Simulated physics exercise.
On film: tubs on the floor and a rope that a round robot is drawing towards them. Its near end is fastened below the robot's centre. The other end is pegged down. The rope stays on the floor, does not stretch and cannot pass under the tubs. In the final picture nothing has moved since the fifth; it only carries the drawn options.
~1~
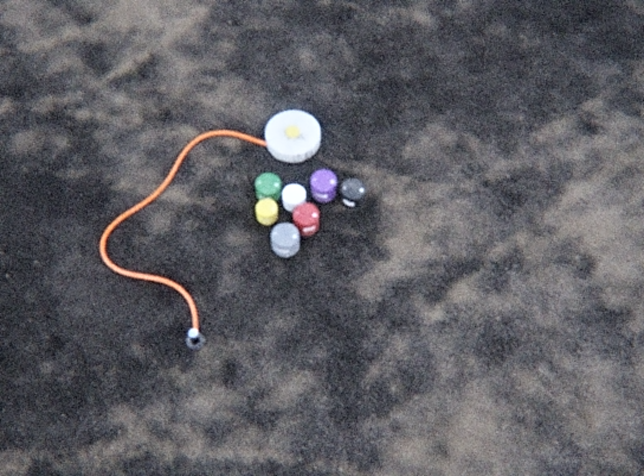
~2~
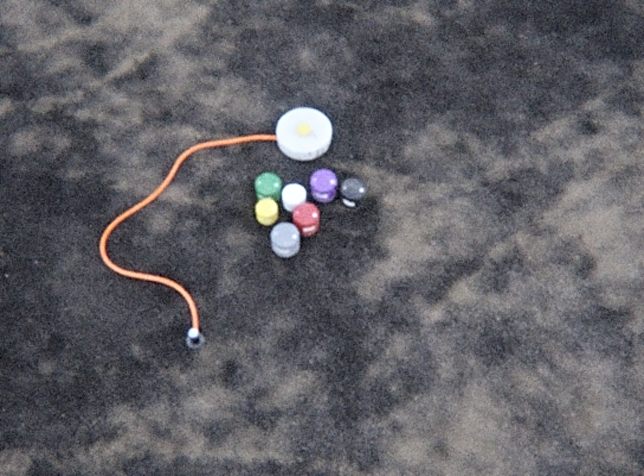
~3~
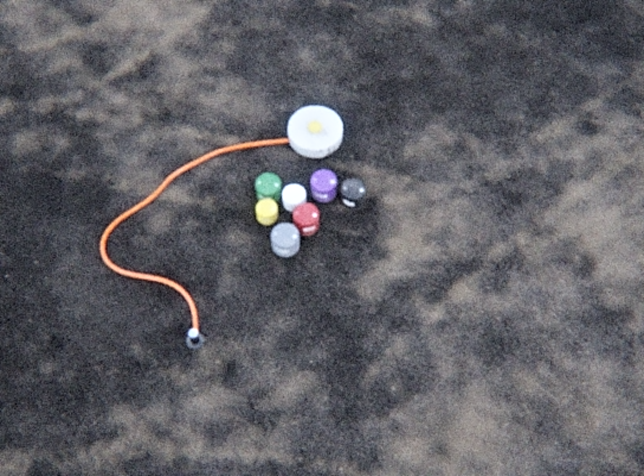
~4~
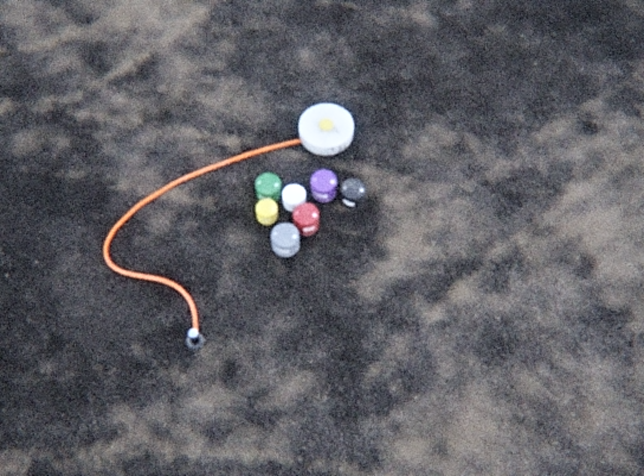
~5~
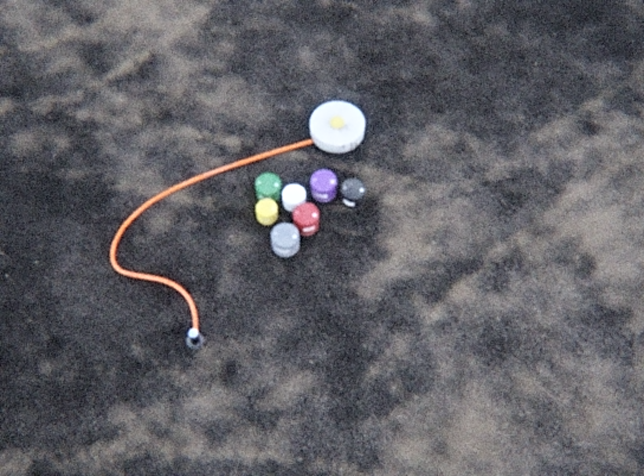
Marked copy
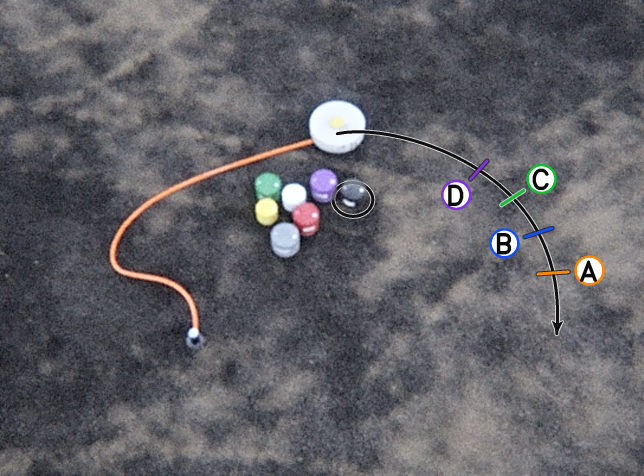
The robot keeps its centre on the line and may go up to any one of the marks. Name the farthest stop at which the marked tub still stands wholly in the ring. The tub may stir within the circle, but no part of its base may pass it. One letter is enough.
The farthest safe stop is C.
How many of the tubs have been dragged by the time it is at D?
By then, none.
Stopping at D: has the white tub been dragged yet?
No.
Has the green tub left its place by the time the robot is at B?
Yes.
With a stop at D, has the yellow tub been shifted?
No.
On the marked copy, A at (553, 273); B at (538, 233); C at (513, 198); D at (479, 170); the ring at (353, 199); the route from (337, 134) via (500, 186) to (557, 334).
With C. Early on, robot (405, 132); black tub (353, 194).
Further on, robot (469, 158); black tub (353, 194).
At the end, robot (514, 192); white tub (307, 201); yellow tub (267, 216); black tub (353, 194); green tub (284, 201); the black tub is still in its ring.
As for the rest, A drags the ringed tub to (373, 226); B drags the ringed tub to (365, 209); D is safe but short.
